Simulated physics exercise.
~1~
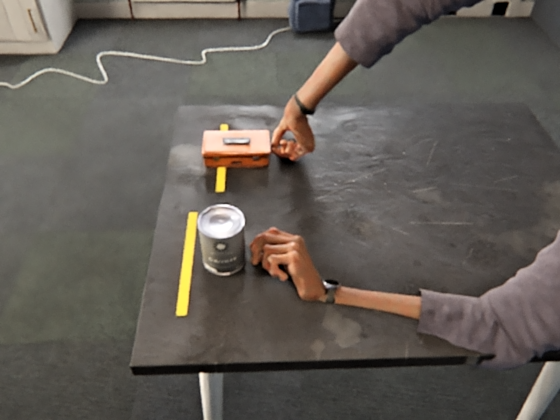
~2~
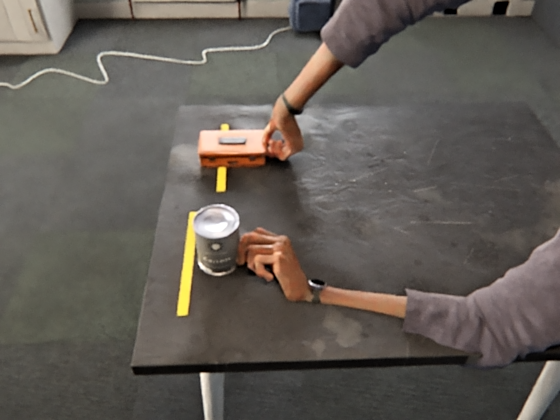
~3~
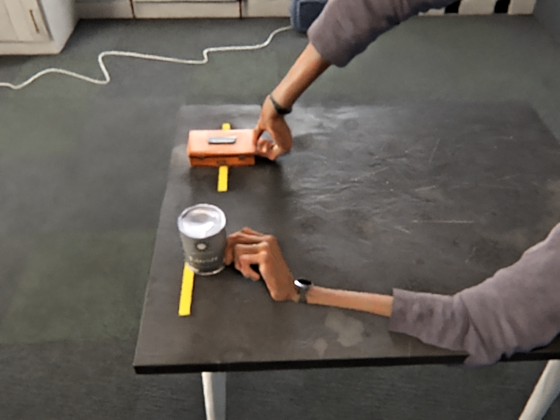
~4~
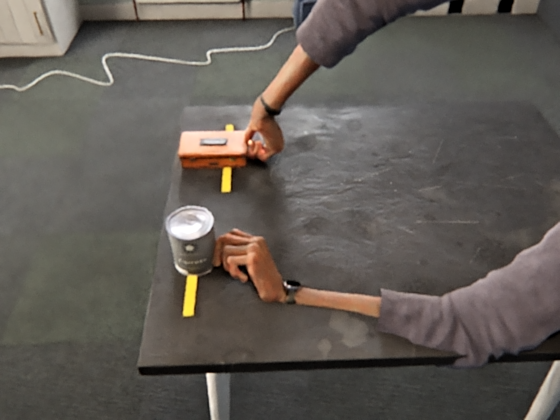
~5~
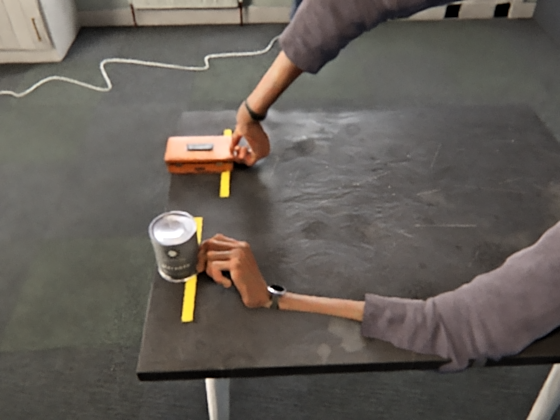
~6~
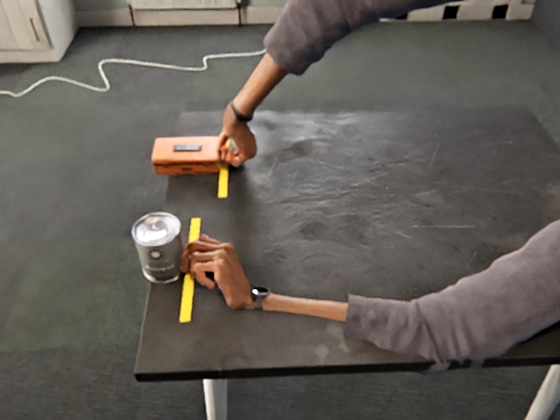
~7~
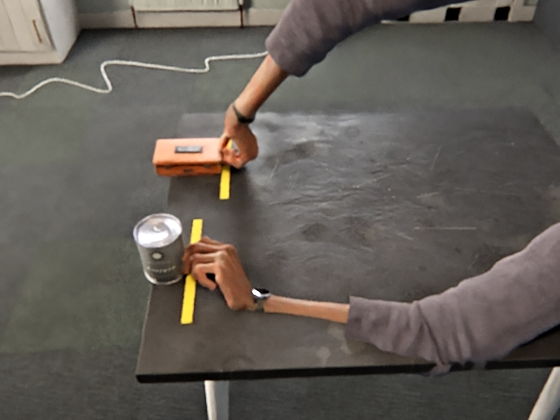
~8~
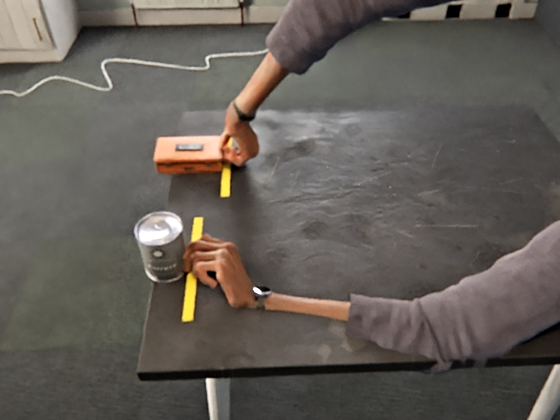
A grey tin and an orange case, pushed left by two hands, stop still on the table.
